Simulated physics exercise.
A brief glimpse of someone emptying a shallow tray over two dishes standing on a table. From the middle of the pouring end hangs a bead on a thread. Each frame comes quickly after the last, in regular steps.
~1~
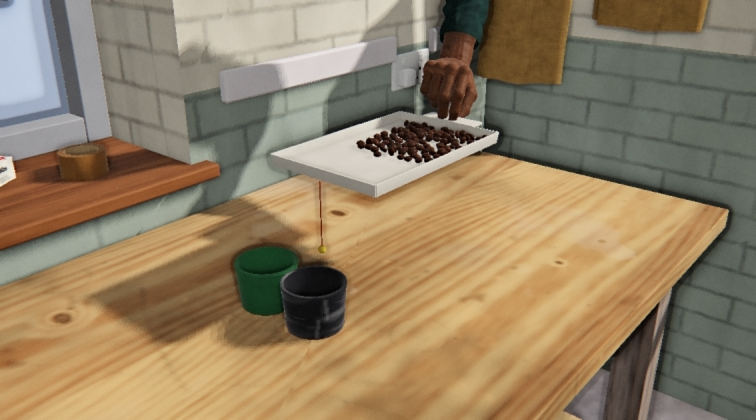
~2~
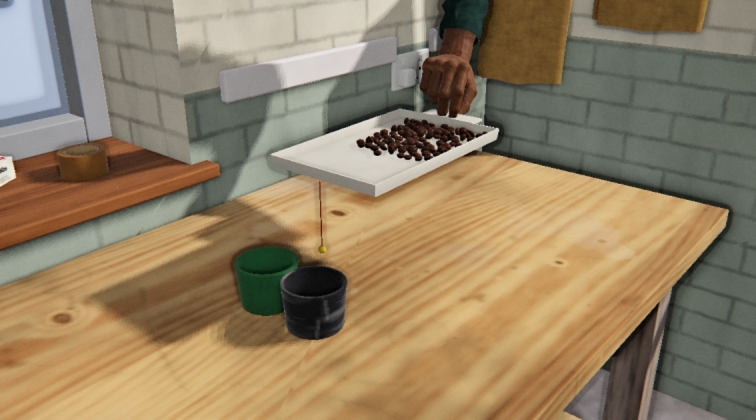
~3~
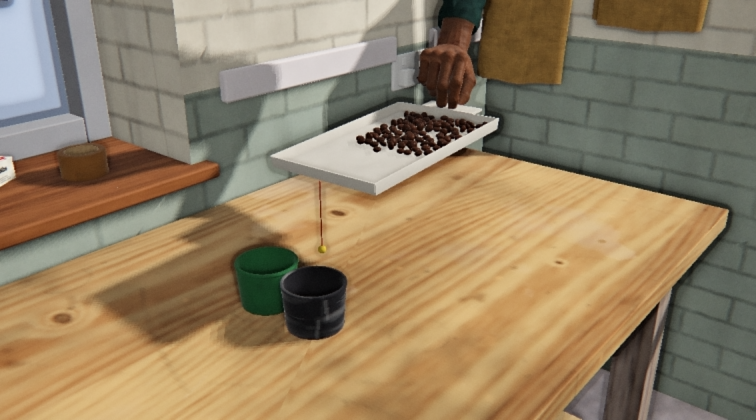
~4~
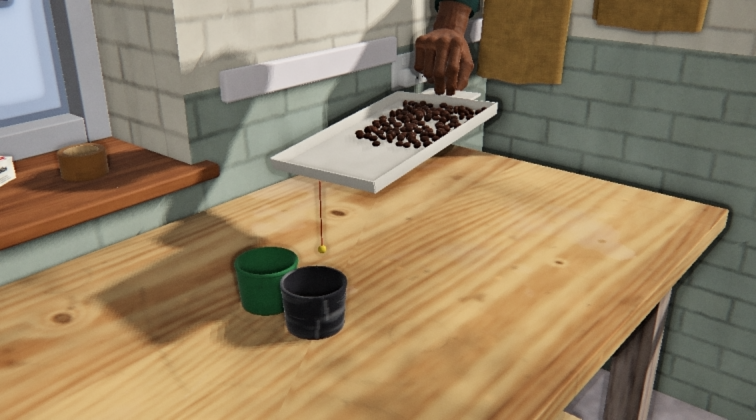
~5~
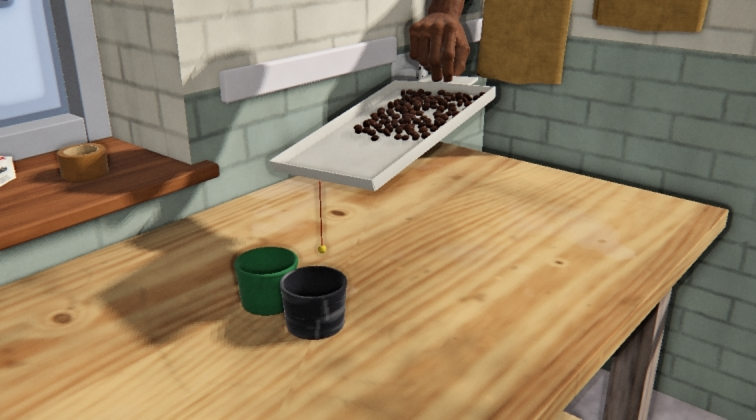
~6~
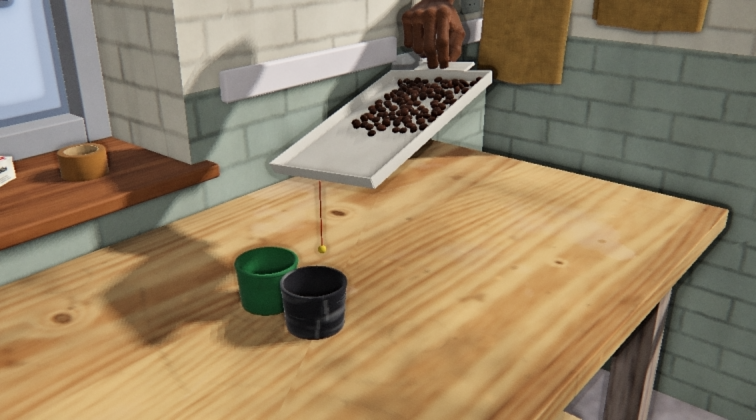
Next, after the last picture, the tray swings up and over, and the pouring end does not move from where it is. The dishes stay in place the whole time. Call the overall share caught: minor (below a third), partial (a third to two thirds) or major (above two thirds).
Partial - a third to two thirds.
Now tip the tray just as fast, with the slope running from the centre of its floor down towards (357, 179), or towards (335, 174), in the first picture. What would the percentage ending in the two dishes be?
30 % and 70 %, roughly.
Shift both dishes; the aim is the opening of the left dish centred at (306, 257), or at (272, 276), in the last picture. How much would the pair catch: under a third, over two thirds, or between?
Less than a third; below one third.
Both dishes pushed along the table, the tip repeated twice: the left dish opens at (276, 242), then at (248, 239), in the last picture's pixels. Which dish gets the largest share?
In turn: Left; right.
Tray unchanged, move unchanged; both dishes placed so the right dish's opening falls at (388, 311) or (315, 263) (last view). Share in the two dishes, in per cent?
First placement: 0 per cent; second placement: 50 per cent.
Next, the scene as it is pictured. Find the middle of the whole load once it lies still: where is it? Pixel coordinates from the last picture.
Near (268, 291).
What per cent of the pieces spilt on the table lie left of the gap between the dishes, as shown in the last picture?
About 70 percent.
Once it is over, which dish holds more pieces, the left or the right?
Result - fuller dish: Left-side dish.
Just after the last frame, tray tipped steeply; the larger part on the tray; roughly a quarter in the air.
A moment on, tray tipped past a quarter turn; about a tenth on the tray; just a few in the right dish; roughly a third in the left dish; roughly a third outside both; about a tenth in the air.
Further on, tray tipped past a quarter turn; just a few in the right dish; roughly half in the left dish; roughly half outside both.
When it is over, tray tipped past a quarter turn; just a few in the right dish; roughly half in the left dish; roughly half outside both.
